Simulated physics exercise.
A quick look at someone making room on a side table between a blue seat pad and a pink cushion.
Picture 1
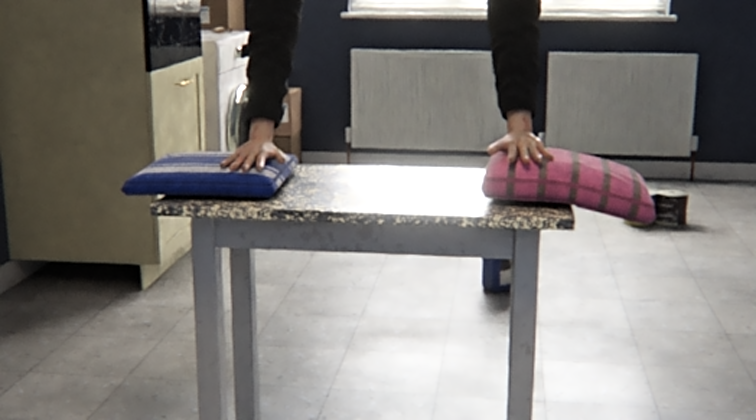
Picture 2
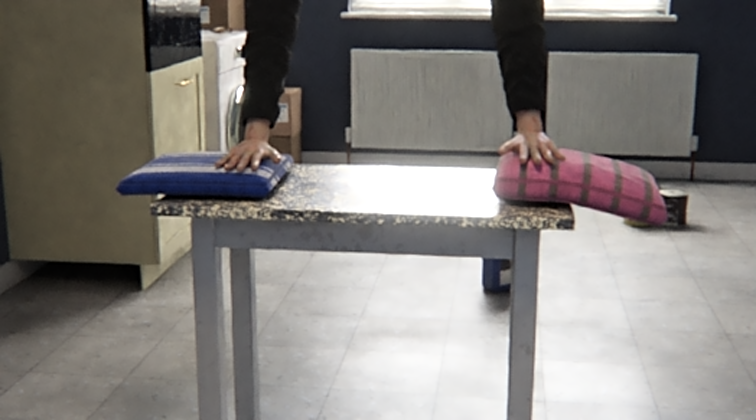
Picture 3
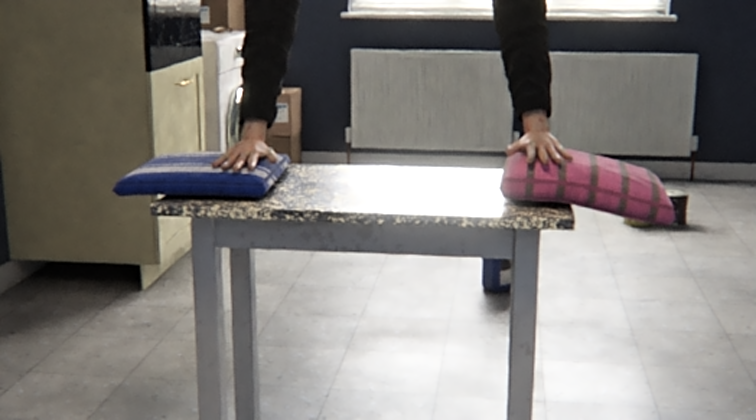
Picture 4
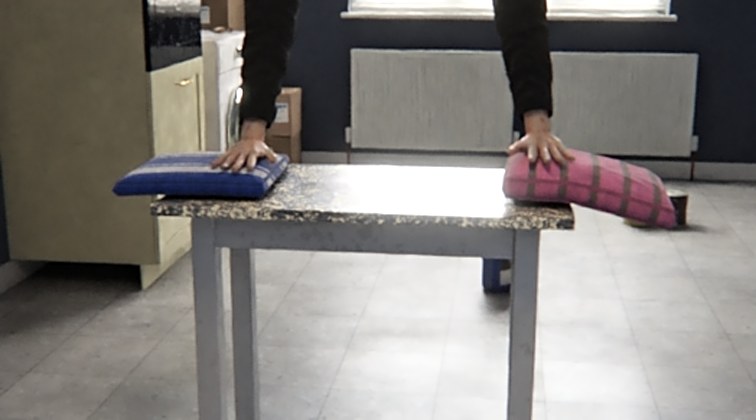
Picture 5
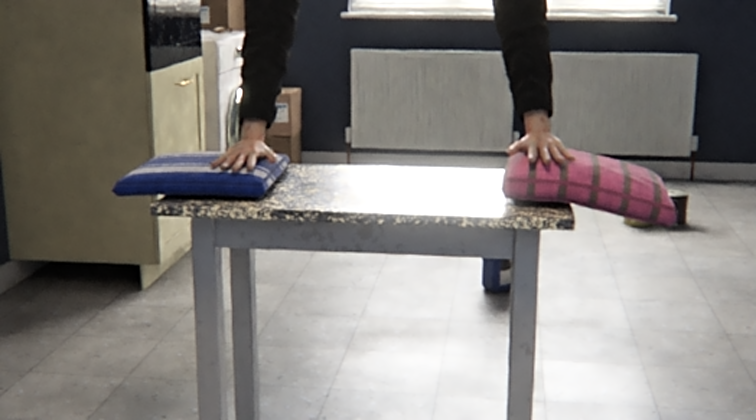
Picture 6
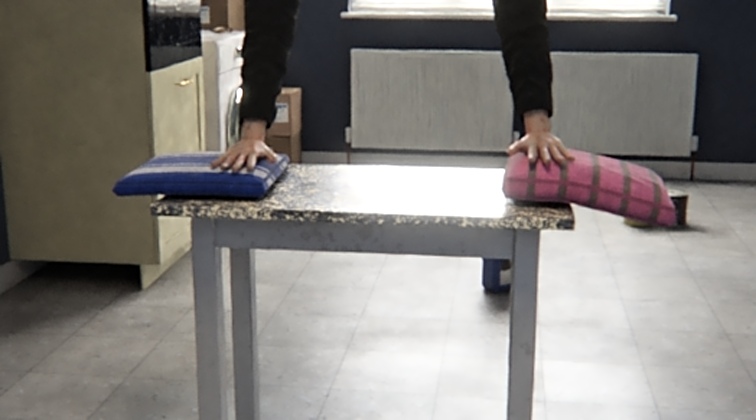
Blue seat pad and pink checked cushion sliding slightly apart under a person's hands on a speckled table, then staying still.
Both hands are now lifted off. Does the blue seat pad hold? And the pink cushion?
Outcome: The blue seat pad remains on top, the pink cushion goes down.
Then, 0.34 s on from there, seat pad as it was left; cushion falling near (597, 229).
Then, 0.60 s on from there, seat pad as it was left; cushion on the floor.
In the end, seat pad as it was left; cushion on the floor. The blue seat pad holds its place and the pink cushion slumps off the end.
